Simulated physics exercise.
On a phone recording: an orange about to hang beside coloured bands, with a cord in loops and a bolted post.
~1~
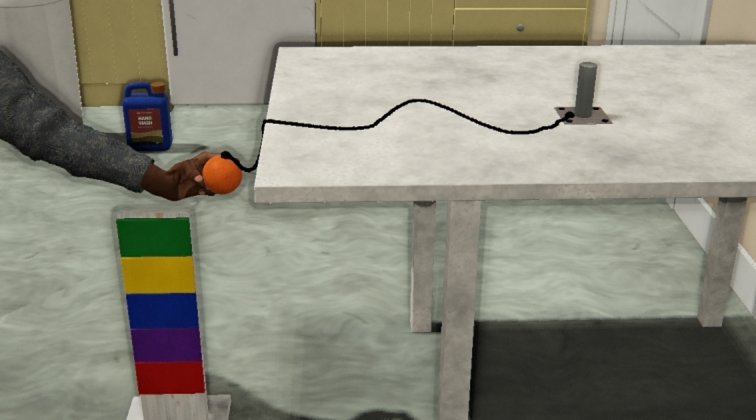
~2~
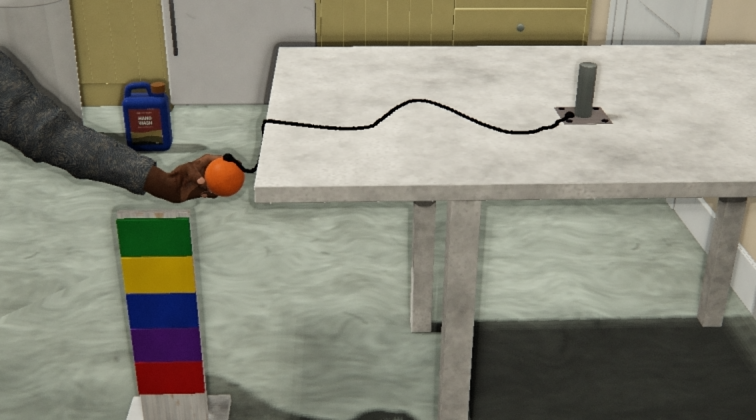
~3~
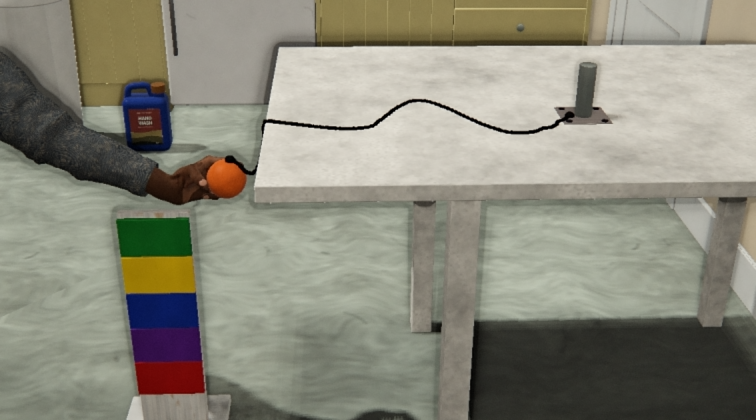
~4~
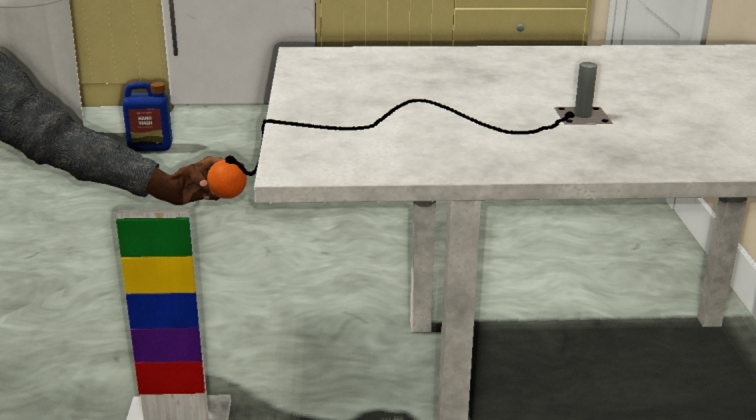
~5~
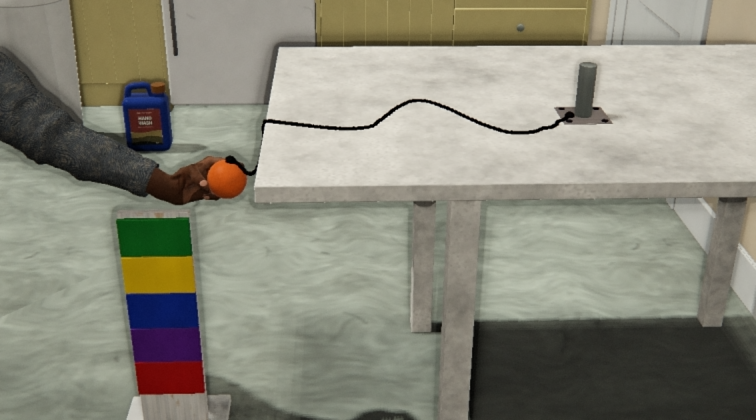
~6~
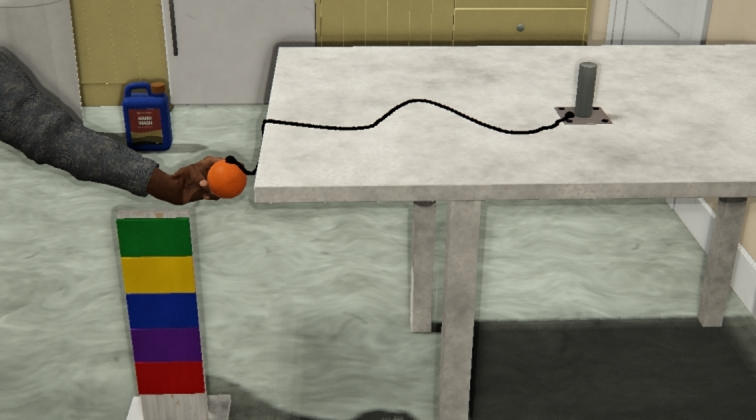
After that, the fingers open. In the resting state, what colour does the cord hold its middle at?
Its middle is held at blue.
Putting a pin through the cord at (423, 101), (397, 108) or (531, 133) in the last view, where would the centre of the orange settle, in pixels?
Try 1: (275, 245); try 2: (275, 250); try 3: (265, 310).
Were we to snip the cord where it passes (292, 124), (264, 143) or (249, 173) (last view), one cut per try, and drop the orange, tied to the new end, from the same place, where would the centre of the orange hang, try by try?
The pixels are (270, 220), (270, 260) and (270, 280), in the order of the tries.
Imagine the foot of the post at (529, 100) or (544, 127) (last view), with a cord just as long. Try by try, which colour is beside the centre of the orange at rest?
Result 1: Purple. Result 2: Purple.
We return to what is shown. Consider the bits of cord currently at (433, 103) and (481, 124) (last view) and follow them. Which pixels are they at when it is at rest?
Final spots: (373, 108), then (445, 111).
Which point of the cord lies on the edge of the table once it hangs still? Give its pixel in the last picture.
It's near (373, 126) in the last picture.
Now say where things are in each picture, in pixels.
The first picture shows orange (222, 175); green (154, 239); yellow (158, 276); blue (162, 312); purple (166, 346); red (170, 379).
The second picture shows orange (225, 177); cord through (550, 128) (472, 120) (409, 102) (361, 128) (274, 122).
The third picture shows orange (227, 179).
The fourth picture shows orange (227, 179); cord through (550, 128) (472, 120) (409, 102) (361, 128) (274, 122).
The fifth picture shows orange (227, 179).
The sixth picture shows orange (227, 179); cord through (550, 128) (472, 120) (409, 102) (361, 128) (274, 122).
Early on, orange near (272, 279); level with yellow.
Midway, orange near (284, 283); level with blue.
Finally, orange near (274, 292); level with blue. The cord holds its middle at blue.
